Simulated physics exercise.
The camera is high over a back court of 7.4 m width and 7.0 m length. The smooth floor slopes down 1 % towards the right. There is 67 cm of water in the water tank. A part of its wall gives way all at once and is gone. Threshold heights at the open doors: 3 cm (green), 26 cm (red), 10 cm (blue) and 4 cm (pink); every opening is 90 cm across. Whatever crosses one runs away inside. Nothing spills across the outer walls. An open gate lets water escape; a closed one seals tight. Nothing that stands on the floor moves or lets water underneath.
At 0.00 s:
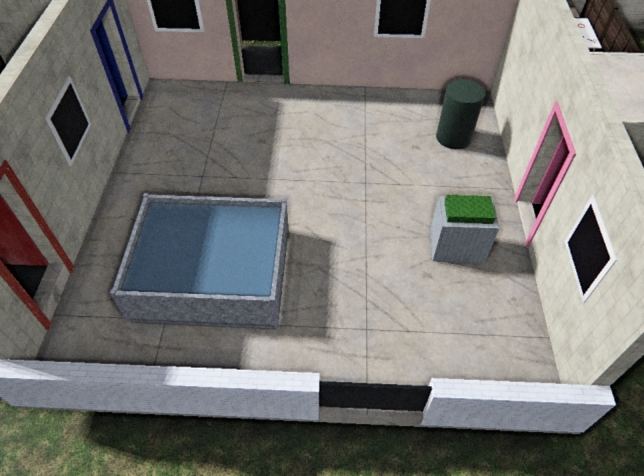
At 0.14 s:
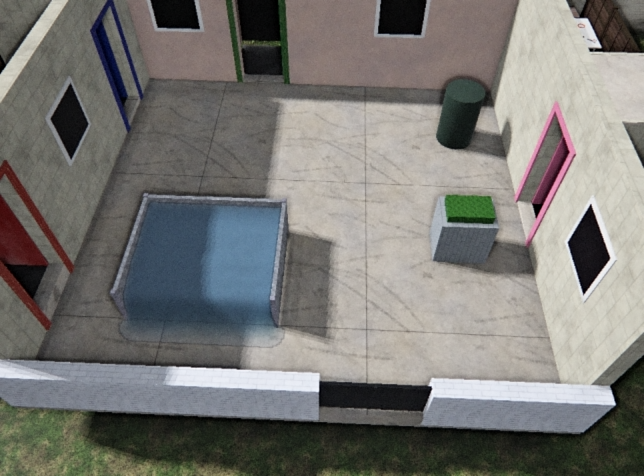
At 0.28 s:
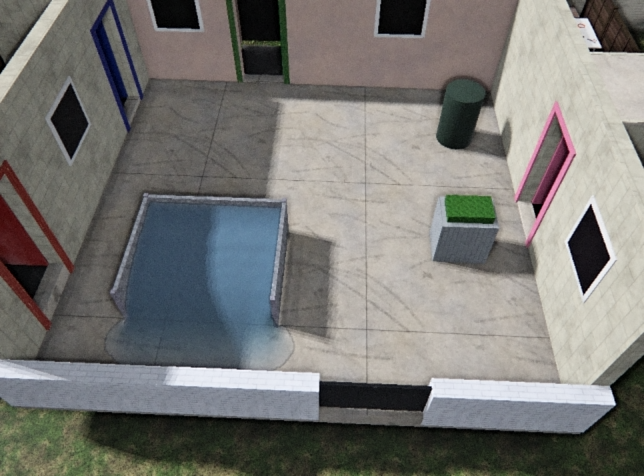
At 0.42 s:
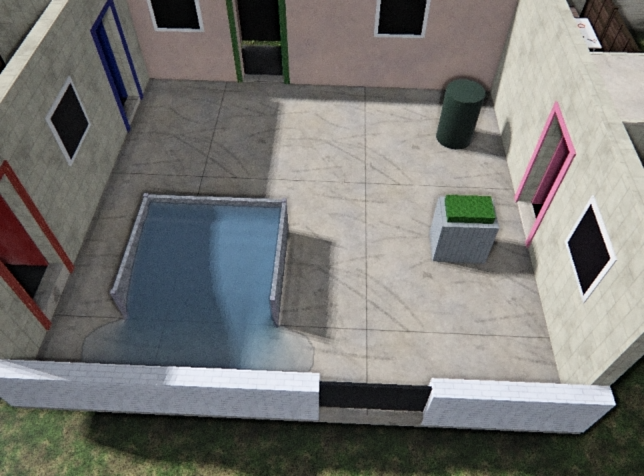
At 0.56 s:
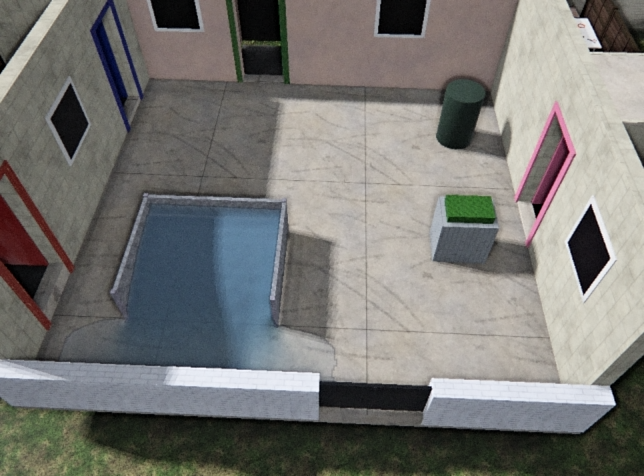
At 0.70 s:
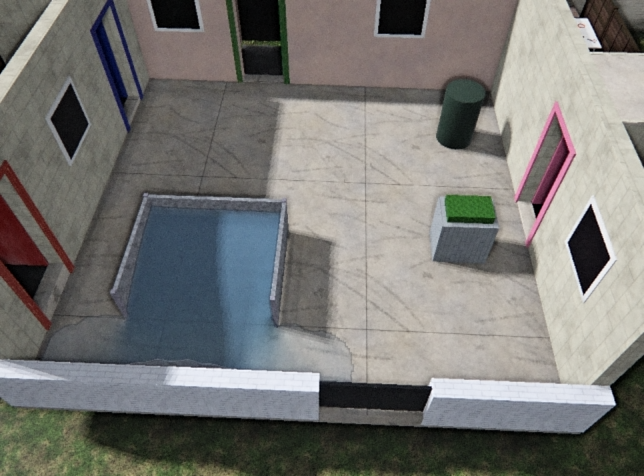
A raised water tank in a walled courtyard losing its front wall, with water pouring out and spreading across the paved floor.
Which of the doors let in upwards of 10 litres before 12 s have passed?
Within that time: At the green door it exceeds the limit; at the red door it does not reach the limit; at the blue door it keeps below the limit; at the pink door it exceeds the limit.
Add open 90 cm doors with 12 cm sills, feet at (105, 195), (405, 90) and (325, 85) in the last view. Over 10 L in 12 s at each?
In that order: Under, not over, not over.
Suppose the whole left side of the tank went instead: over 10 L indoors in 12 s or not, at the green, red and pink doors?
Then: Green over, red above, pink past it.
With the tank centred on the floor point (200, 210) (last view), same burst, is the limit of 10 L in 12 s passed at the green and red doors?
Against that limit: Green below, red under.
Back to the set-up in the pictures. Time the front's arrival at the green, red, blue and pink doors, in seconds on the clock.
Arrival: Green 4.0 s, red 1.4 s, blue 3.2 s, pink 2.8 s.
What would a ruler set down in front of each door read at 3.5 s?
In cm: Green 0, red 14, blue 3, pink 7.
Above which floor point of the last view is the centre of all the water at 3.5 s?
Around (260, 292).
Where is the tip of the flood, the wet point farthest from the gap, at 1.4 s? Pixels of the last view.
Near (473, 403).
After 1.4 s water covers 15 % of the floor and is deepest (50 cm) near (28, 381); green door not reached, red door 6 cm at the sill, 0 L in, blue door not reached, pink door not reached.
After 2.2 s water covers 30 % of the floor and is deepest (42 cm) near (41, 381); green door not reached, red door 22 cm at the sill, 0 L in, blue door not reached, pink door not reached.
After 3.5 s water covers 50 % of the floor and is deepest (26 cm) near (537, 284); green door not reached, red door 14 cm at the sill, 1 L in, blue door 3 cm at the sill, 0 L in, pink door 7 cm at the sill, 1 L in.
After 7.0 s water covers 80 % of the floor and is deepest (16 cm) near (566, 407); green door 5 cm at the sill, 22 L in, red door 8 cm at the sill, 1 L in, blue door 4 cm at the sill, 0 L in, pink door 6 cm at the sill, 21 L in.
After 12.0 s water covers 95 % of the floor and is deepest (13 cm) near (490, 127); green door 4 cm at the sill, 29 L in, red door 3 cm at the sill, 1 L in, blue door 3 cm at the sill, 0 L in, pink door 6 cm at the sill, 38 L in.
